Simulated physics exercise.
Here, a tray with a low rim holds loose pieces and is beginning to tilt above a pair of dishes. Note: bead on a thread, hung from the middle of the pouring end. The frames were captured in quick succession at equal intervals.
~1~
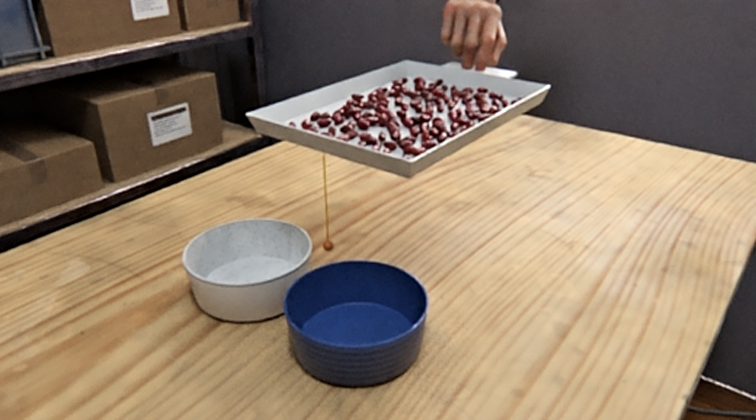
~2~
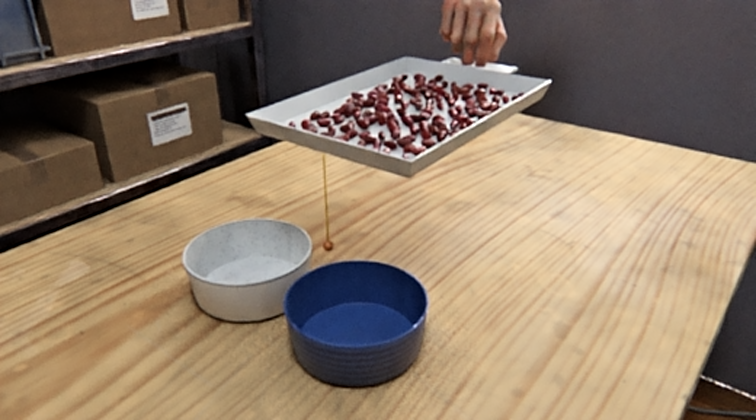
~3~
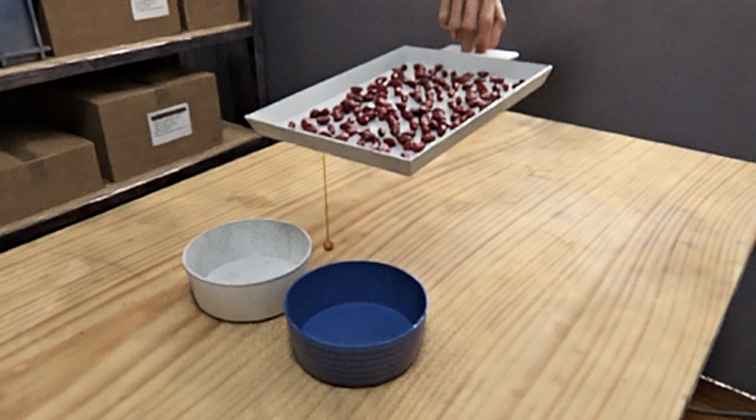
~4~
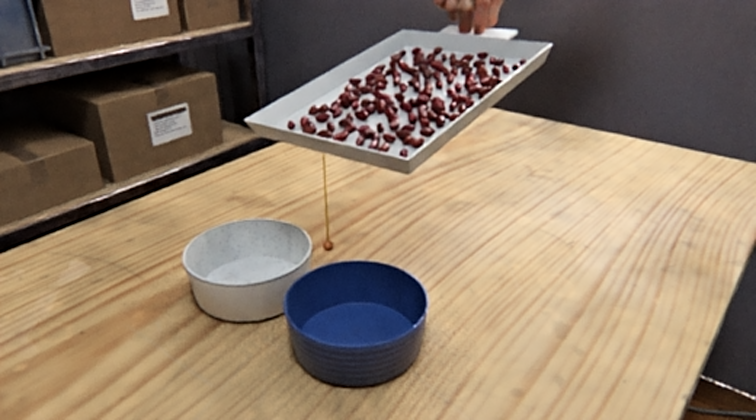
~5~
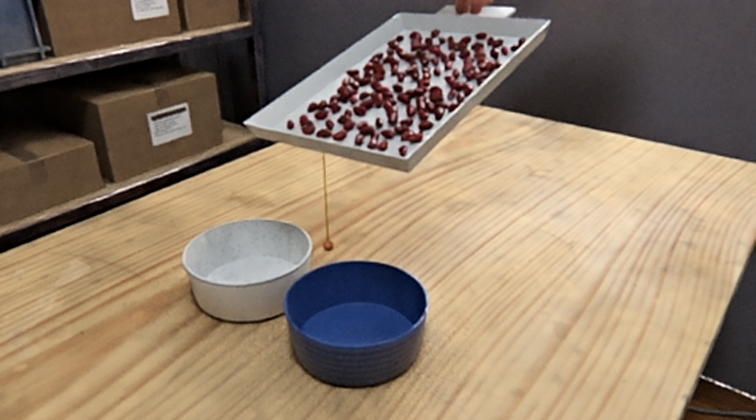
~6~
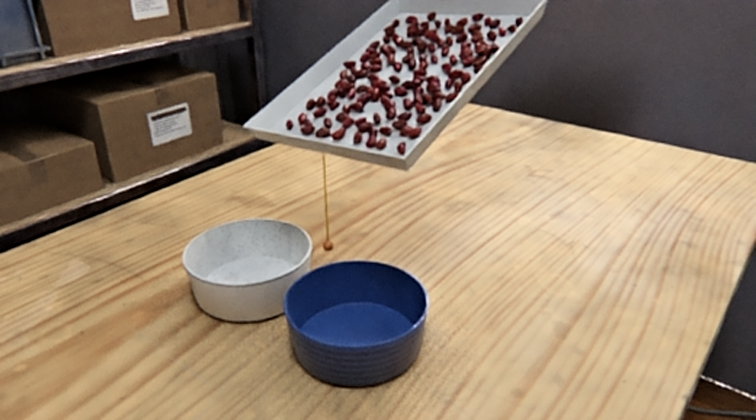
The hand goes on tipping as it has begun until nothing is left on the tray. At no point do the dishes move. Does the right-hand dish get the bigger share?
The left one fills more.
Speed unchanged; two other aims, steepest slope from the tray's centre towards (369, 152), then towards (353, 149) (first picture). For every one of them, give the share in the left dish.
Close to 10 percent first and close to 20 percent second.
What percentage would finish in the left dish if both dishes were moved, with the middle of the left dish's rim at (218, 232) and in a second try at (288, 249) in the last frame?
It would be roughly 40 per cent, followed by roughly 70 per cent.
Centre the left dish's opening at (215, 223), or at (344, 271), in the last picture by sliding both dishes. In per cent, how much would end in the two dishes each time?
Close to 70 in a hundred, followed by close to 20 in a hundred.
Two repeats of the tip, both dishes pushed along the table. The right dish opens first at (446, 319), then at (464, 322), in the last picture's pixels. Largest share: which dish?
The left-placed dish first, the left-placed dish second.
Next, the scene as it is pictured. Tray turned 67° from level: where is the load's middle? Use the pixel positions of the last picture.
Close to (299, 128).
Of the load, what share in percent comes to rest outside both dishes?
Somewhere around 10 in a hundred.
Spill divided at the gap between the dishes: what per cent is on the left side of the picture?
Roughly 100 in a hundred.
Soon, tray tipped steeply; nearly all on the tray; a small part in the air.
A while on, tray tipped past a quarter turn; a small part on the tray; a small part in the right dish; about half in the left dish; a small part outside both; about a quarter in the air.
Towards the end, tray tipped past a quarter turn; a small part in the right dish; most in the left dish; a small part outside both.
Finally, tray tipped past a quarter turn; a small part in the right dish; most in the left dish; a small part outside both.
